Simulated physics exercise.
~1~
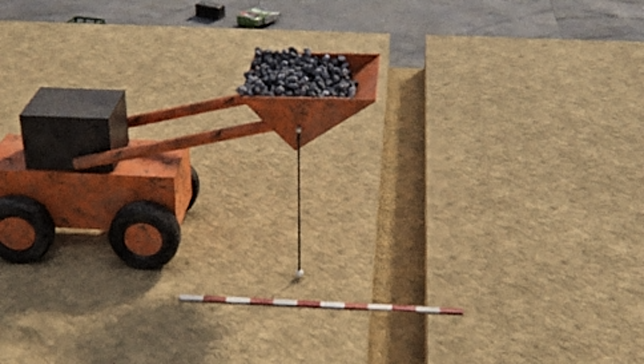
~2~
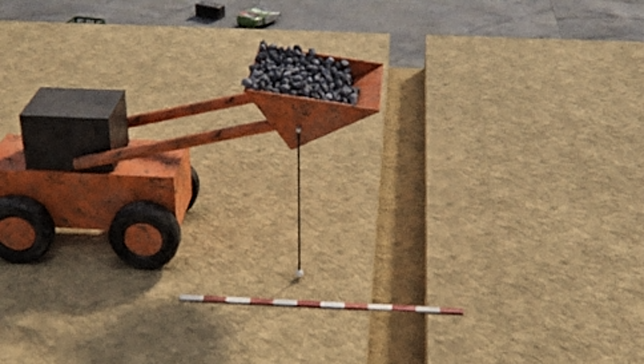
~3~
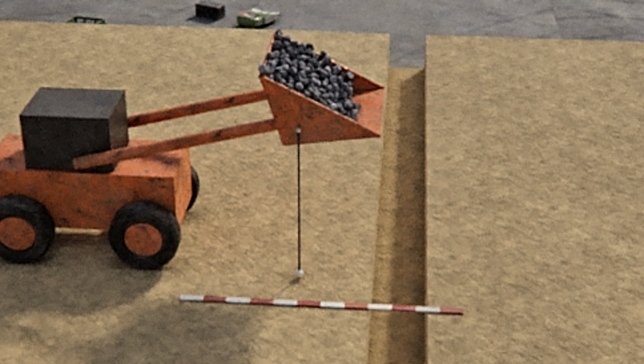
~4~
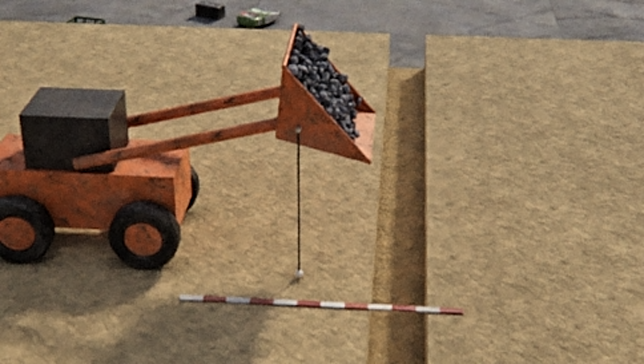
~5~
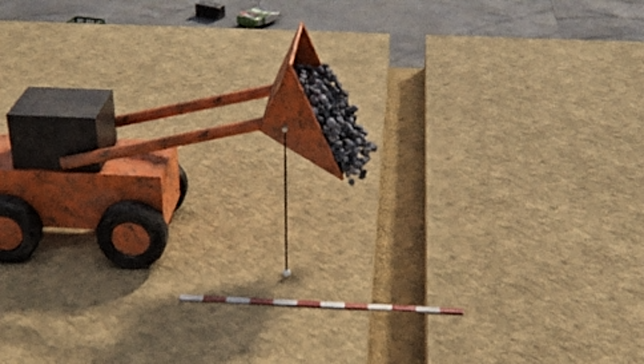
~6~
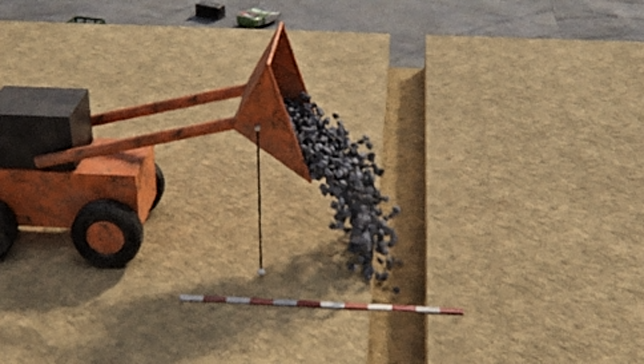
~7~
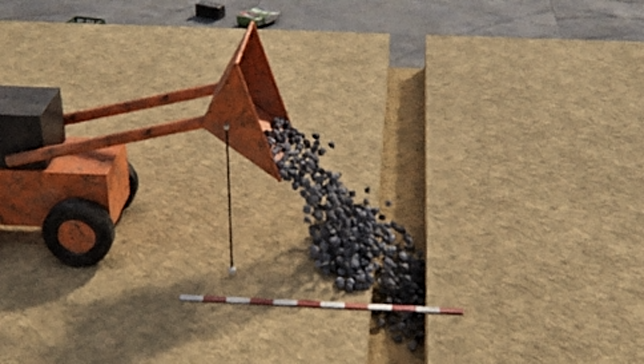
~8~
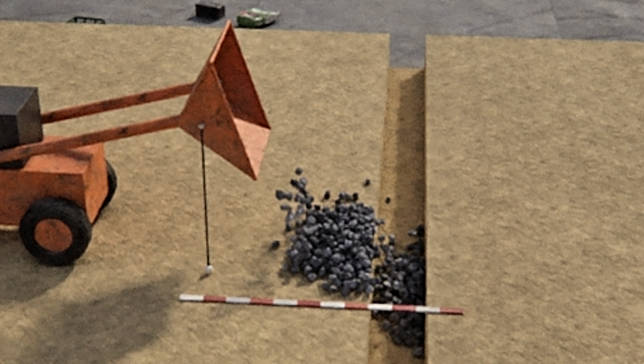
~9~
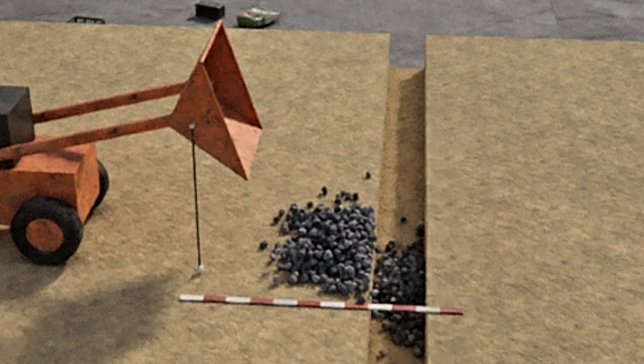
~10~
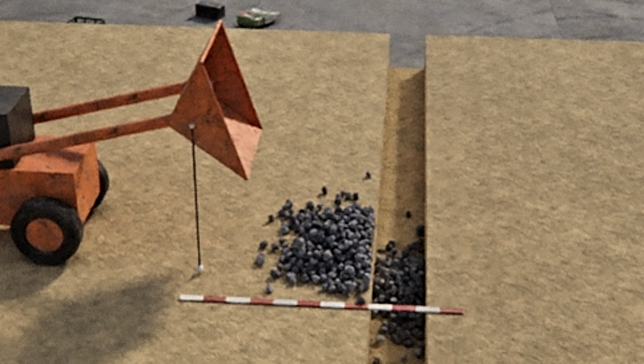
Orange loader tipping its bucket and backing left, spilling dark stones partly into a trench, most left heaped on the near side.
